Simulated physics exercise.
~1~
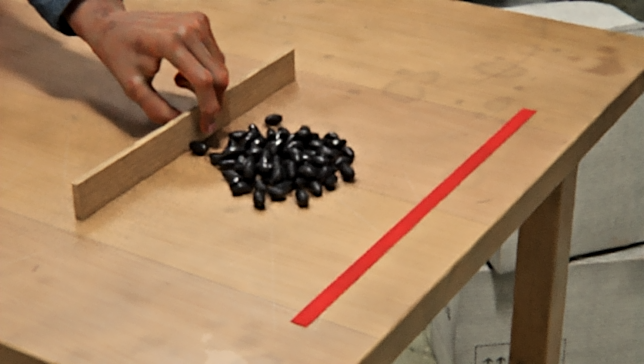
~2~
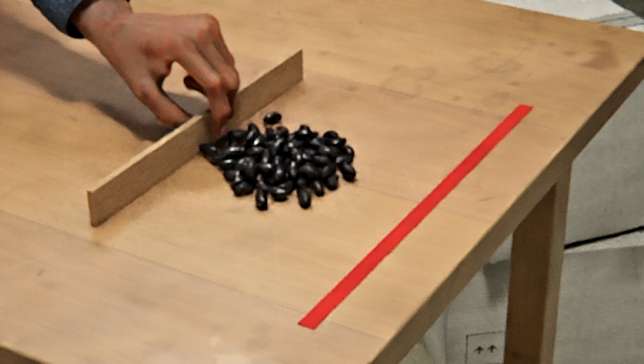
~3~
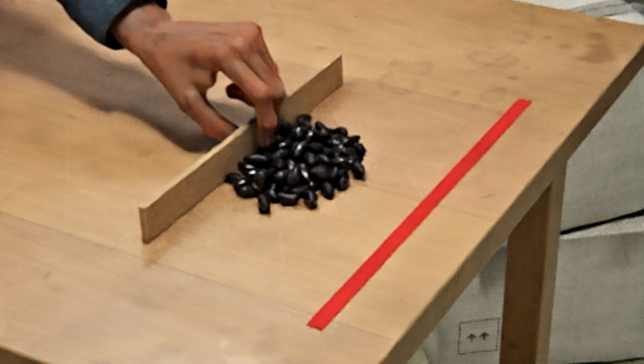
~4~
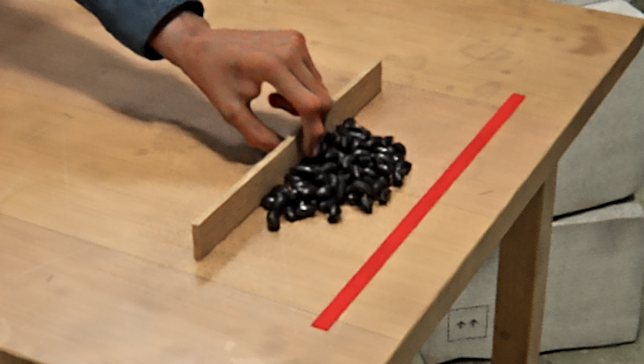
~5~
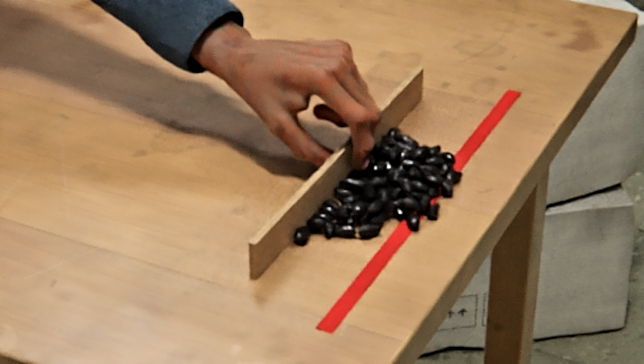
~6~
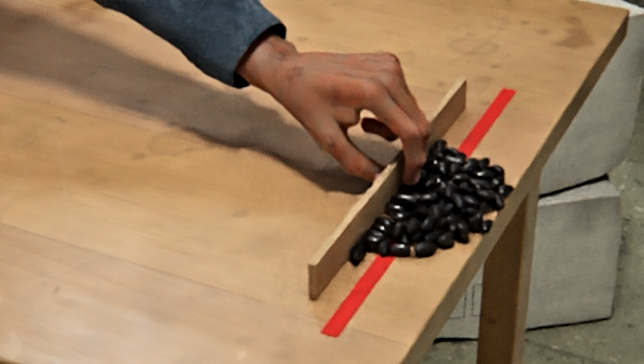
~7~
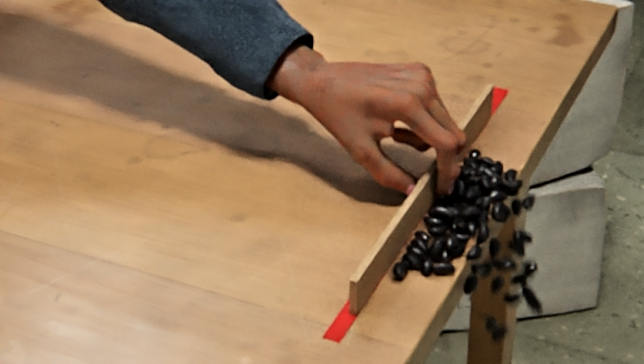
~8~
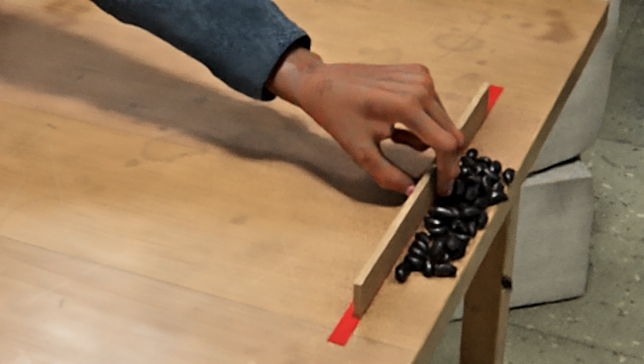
We see a hand push a pile of shiny black beans rightward across a wooden table with an upright strip of card, crossing a red tape line until some spill off the edge; the strip stops at the tape, with many beans still on the table.
